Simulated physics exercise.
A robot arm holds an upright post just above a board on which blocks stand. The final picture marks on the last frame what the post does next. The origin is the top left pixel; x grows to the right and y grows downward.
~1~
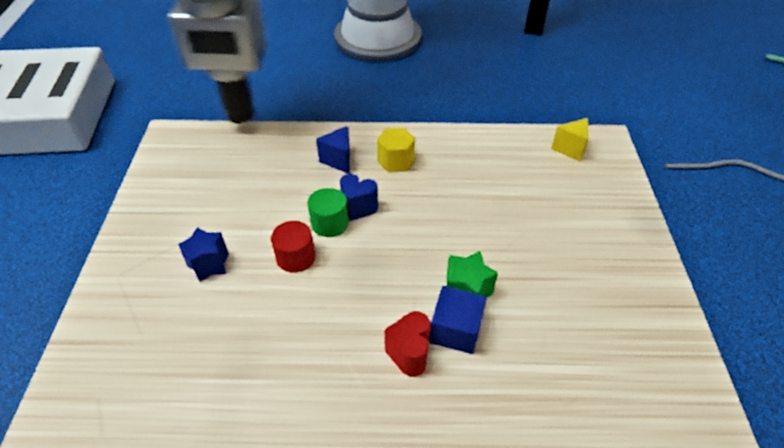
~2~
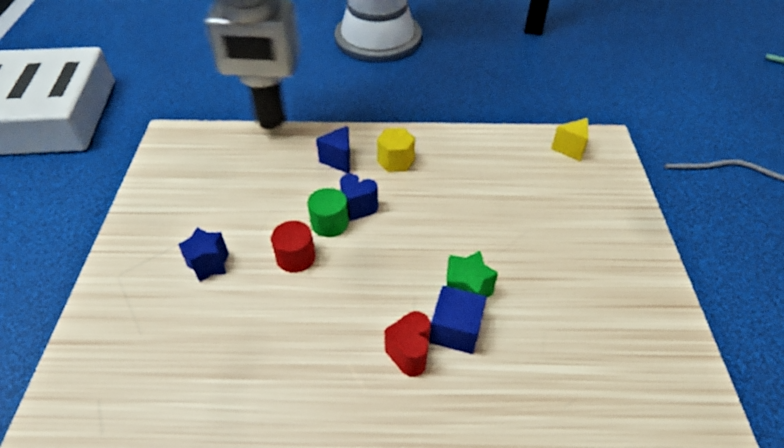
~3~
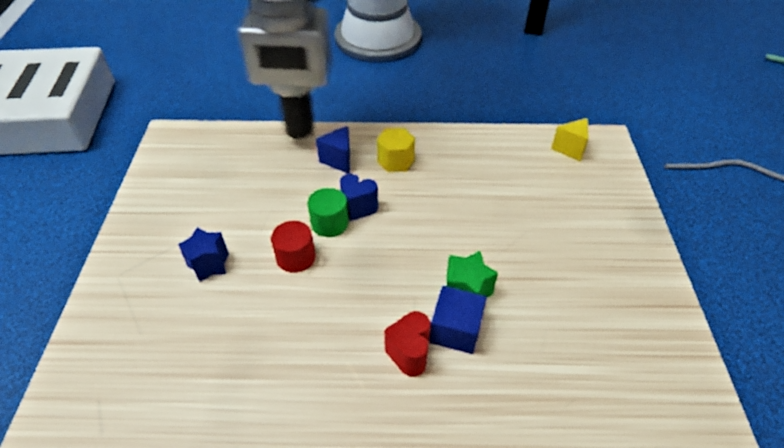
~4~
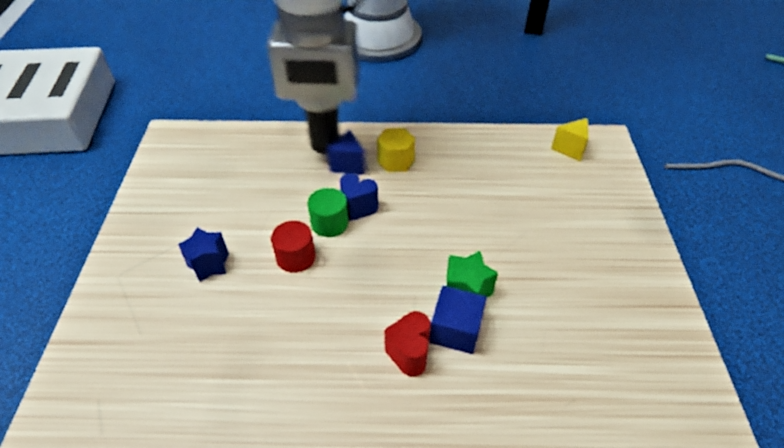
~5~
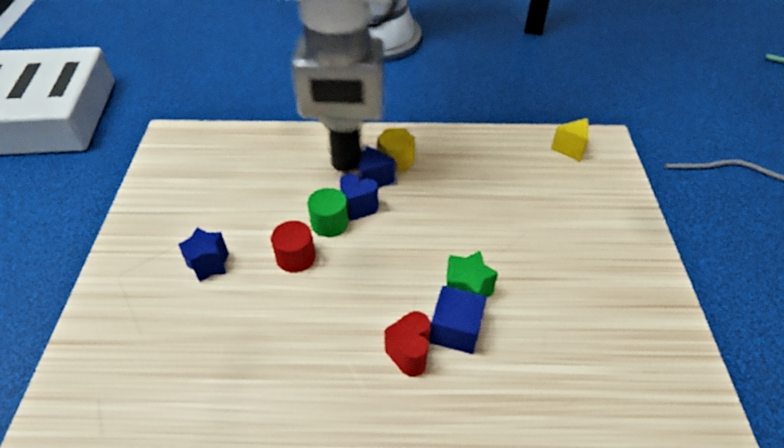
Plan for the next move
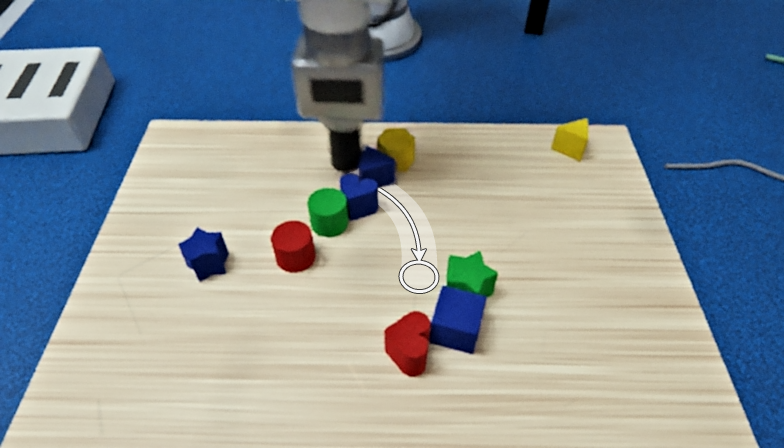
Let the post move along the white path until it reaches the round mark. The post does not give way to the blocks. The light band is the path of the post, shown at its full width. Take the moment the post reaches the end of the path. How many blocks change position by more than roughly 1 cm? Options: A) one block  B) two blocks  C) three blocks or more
That would be A.
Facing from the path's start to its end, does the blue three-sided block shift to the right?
No
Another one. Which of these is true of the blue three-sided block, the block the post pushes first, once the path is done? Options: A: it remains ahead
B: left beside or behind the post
I choose B.
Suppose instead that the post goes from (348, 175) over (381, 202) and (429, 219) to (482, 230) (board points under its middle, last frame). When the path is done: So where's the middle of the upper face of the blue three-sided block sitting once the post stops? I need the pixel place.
Most likely (412, 168).
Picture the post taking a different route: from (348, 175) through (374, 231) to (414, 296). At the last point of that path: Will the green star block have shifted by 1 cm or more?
Answer: No.
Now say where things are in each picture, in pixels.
In the first frame, post's lower end at (241, 116); blue heart block at (357, 185); blue three-sided block at (337, 138).
In the second frame, post at (272, 121); blocks still.
In the third frame, post at (300, 130); blocks still.
In the fourth frame, post at (325, 144); blue three-sided block at (347, 143).
In the fifth frame, post at (347, 163); blue heart block at (357, 185); blue three-sided block at (374, 158).
Drawn move, from (348, 175) via (389, 196) and (415, 231), ending at (419, 277).
On the path given first. One third of the way, post at (390, 185); blue three-sided block at (420, 175).
Two thirds of the way, post at (416, 221); blue three-sided block at (433, 180), turned 30° anticlockwise.
At the end, post at (420, 265); blue heart block still; blue three-sided block at (433, 180), turned 30° anticlockwise.
